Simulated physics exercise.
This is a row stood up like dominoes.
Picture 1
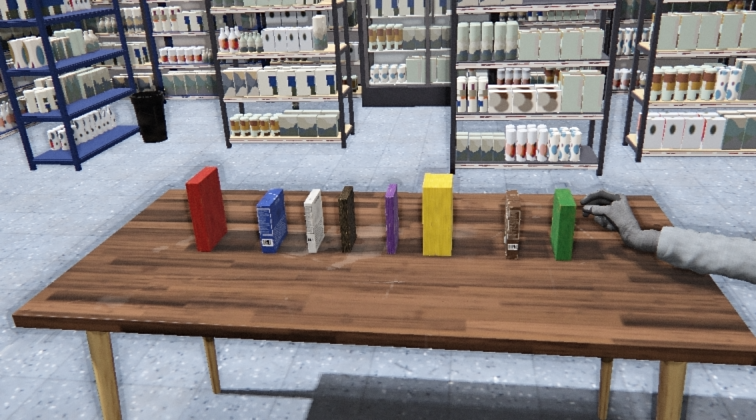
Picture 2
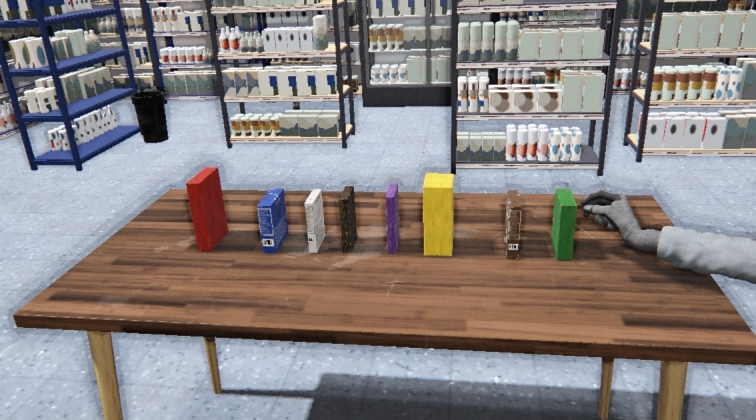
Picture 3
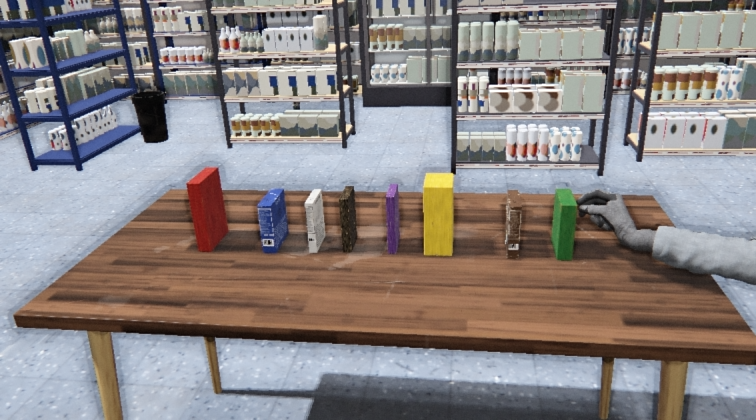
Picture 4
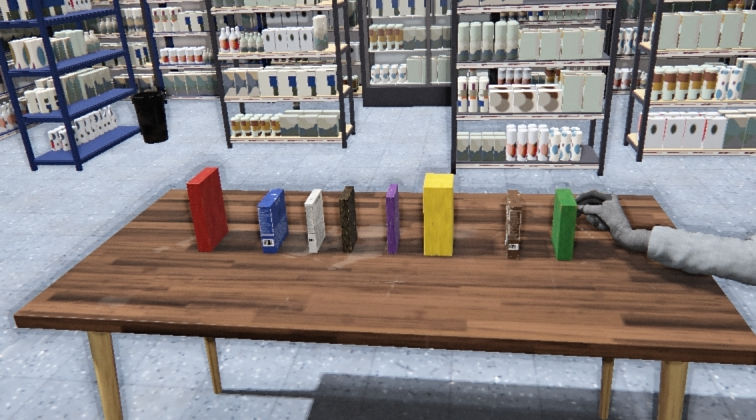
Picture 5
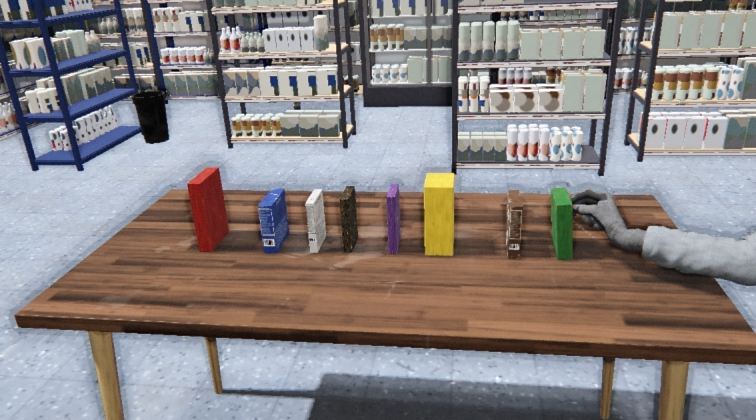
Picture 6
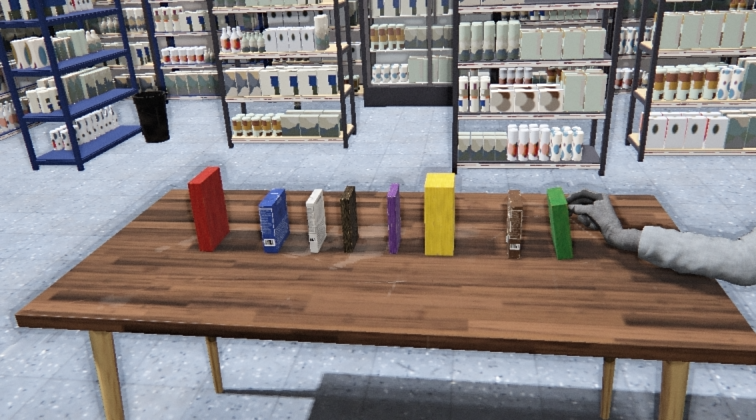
Shop with stocked shelves, a grey hand reaching in from the right and tilting the green block leftward on a wooden table.
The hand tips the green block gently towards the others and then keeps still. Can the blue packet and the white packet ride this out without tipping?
The blue packet is still upright, the white packet is still upright.
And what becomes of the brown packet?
The brown packet falls over.
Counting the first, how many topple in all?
In all, 2.
Then, 0.40 s on from there, green block 65° over; brown packet turned 41° from how it was put.
Then, 0.50 s on from there, green block 74° over; brown packet turned 74° from how it was put.
In the end, toppled on the table, brown packet; the other 5 unmoved. At the end, from the last picture's camera, blue packet near (275, 220), white packet near (317, 221).
